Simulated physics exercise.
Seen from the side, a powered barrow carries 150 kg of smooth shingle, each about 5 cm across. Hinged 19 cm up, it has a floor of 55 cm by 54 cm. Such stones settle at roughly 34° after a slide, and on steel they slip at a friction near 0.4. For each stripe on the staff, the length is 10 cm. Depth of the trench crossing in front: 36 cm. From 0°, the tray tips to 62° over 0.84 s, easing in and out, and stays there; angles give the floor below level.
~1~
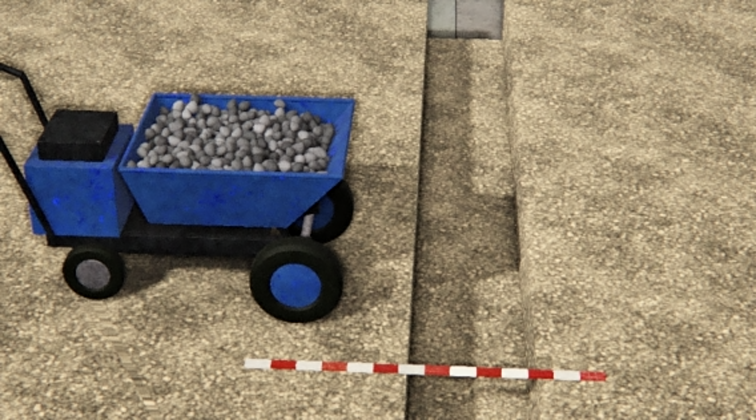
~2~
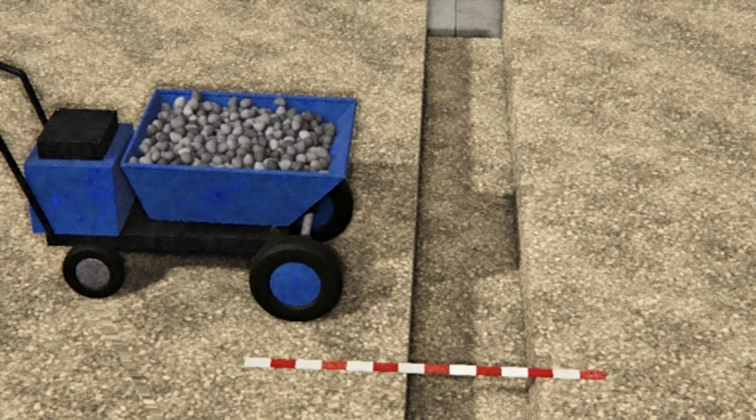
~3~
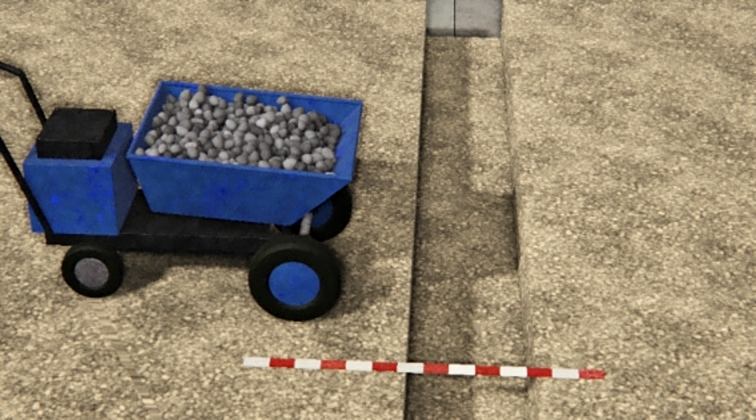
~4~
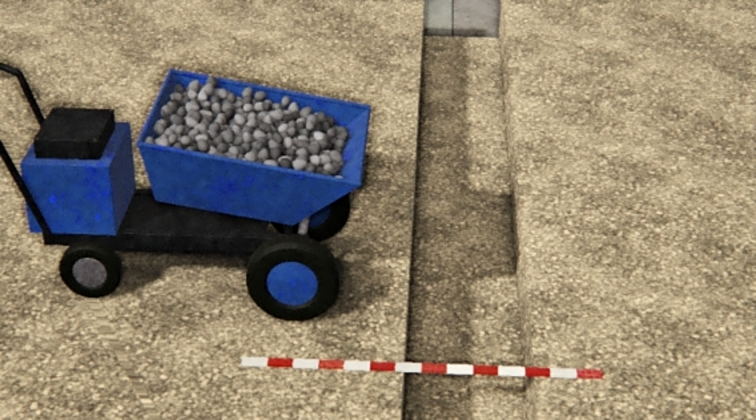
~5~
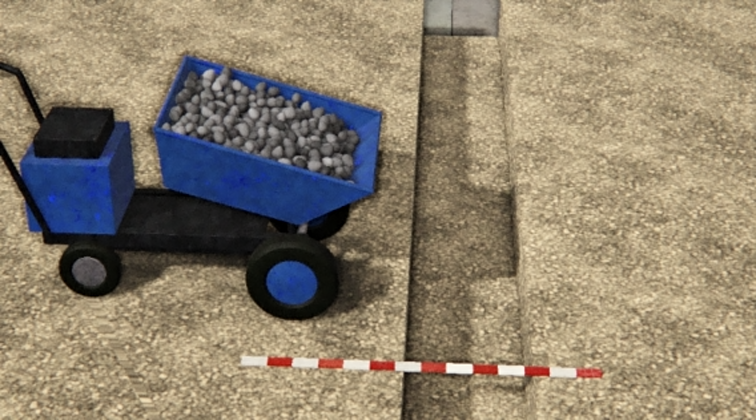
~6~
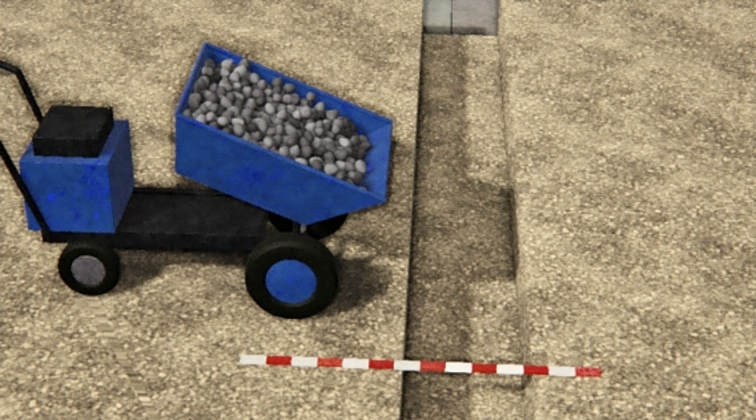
A blue powered barrow loaded with smooth grey stones stood beside a narrow trench, and its tray slowly tilted up at the back, leaning down to the right with the stones still inside.
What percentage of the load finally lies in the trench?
About 93 per cent.
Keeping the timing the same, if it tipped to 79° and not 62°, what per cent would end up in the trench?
Share in trench: Approx. 100%.
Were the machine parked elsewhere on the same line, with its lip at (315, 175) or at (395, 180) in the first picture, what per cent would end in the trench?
Near 100 then near 55 percent.
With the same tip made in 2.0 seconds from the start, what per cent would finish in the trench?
I'd put it at some 100 in a hundred.
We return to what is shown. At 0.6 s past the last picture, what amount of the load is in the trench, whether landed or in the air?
25 per cent or so by then.
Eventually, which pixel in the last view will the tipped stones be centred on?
Their middle ends up near (477, 337).
Then, 0.3 s after the last picture the floor is at 52°, 100 % in the tray; the foremost stones are at (411, 217).
Then, 0.6 s after the last picture the floor is at 62°, 75 % in the tray, 25 % in the trench; the foremost stones are at (505, 299).
Then, 0.9 s after the last picture the floor is at 62°, 31 % in the tray, 62 % in the trench, 7 % past the trench; the foremost stones are at (640, 299).
Then, 2.9 s after the last picture the floor is at 62°, 0 % in the tray, 93 % in the trench, 7 % past the trench; the foremost stones are past the picture's edge.
